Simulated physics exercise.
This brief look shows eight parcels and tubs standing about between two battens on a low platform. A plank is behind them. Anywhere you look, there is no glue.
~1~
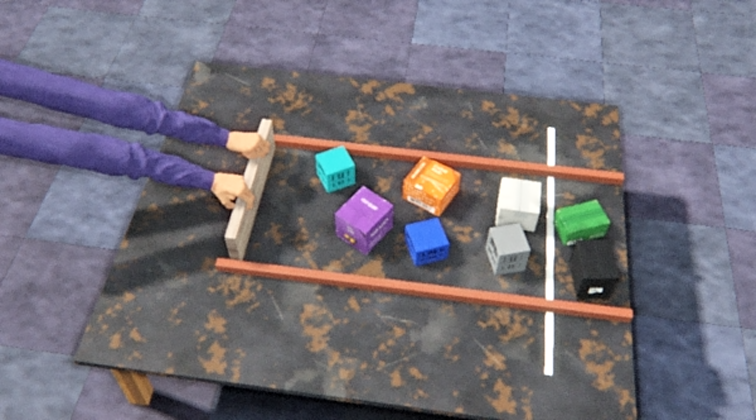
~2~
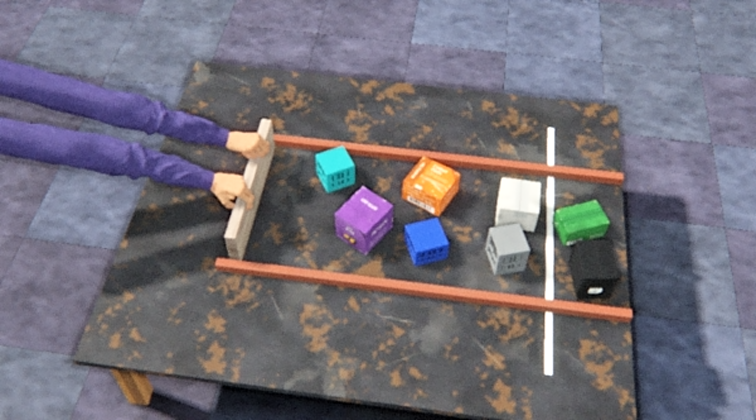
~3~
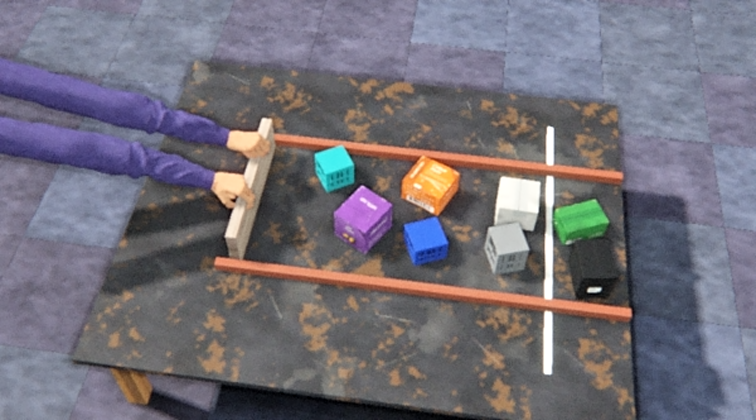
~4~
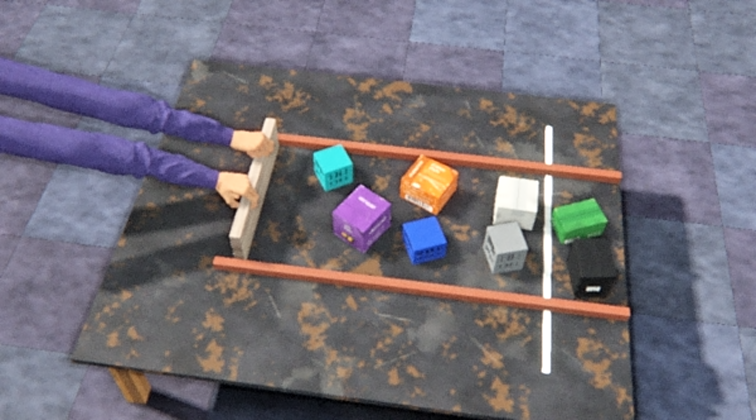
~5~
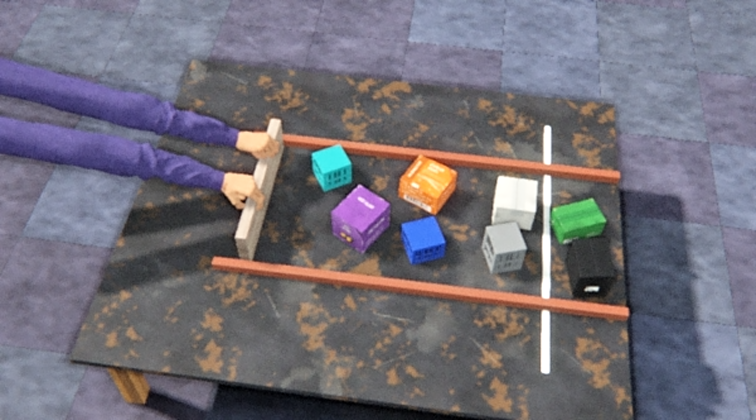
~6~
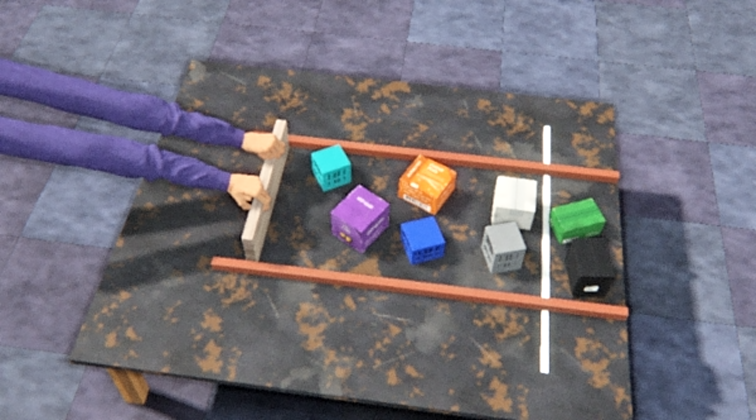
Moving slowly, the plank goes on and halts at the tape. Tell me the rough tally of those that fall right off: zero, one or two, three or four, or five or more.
Tally: Three or four.
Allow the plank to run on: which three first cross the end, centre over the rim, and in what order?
Green box, then black tote, then grey crate.
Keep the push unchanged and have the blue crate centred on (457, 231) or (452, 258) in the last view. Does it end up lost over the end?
In that order: Keeps its place, then keeps its place.
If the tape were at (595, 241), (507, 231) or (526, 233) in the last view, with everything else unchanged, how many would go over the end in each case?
Counts per try: 6; 2; 2.
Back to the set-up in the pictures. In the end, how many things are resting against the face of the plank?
Contact count: 2.
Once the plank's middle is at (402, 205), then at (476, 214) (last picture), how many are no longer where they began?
First position 4; second position 8.
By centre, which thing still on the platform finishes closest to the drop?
White box, foremost.
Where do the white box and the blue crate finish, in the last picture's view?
White box: About (613, 228); blue crate: About (603, 267).
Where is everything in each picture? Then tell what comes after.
The first frame shows black tote (593, 270); green box (581, 223); white box (518, 205); plank (252, 189); tape (550, 237).
The second frame shows green box (580, 223); plank (252, 189).
The third frame shows white box (517, 204); purple box (363, 220).
The fourth frame shows black tote (590, 269); blue crate (424, 240).
The fifth frame shows green box (577, 222); grey crate (504, 248).
The sixth frame shows black tote (589, 269); green box (576, 221); white box (514, 203); plank (268, 190); tape (546, 235).
A little later, none off yet; black tote at rest near (589, 269); green box at rest near (576, 221); white box at rest near (514, 203).
Next, none off yet; black tote at rest near (589, 269); green box at rest near (576, 221); white box shifted a little near (521, 204).
Later still, none off yet; black tote shifted about its own width near (620, 276); green box tilted a little near (630, 235); white box shifted well along near (590, 218).
When it is over, the number that fall off is three or four; down, grey crate, green box and black tote.
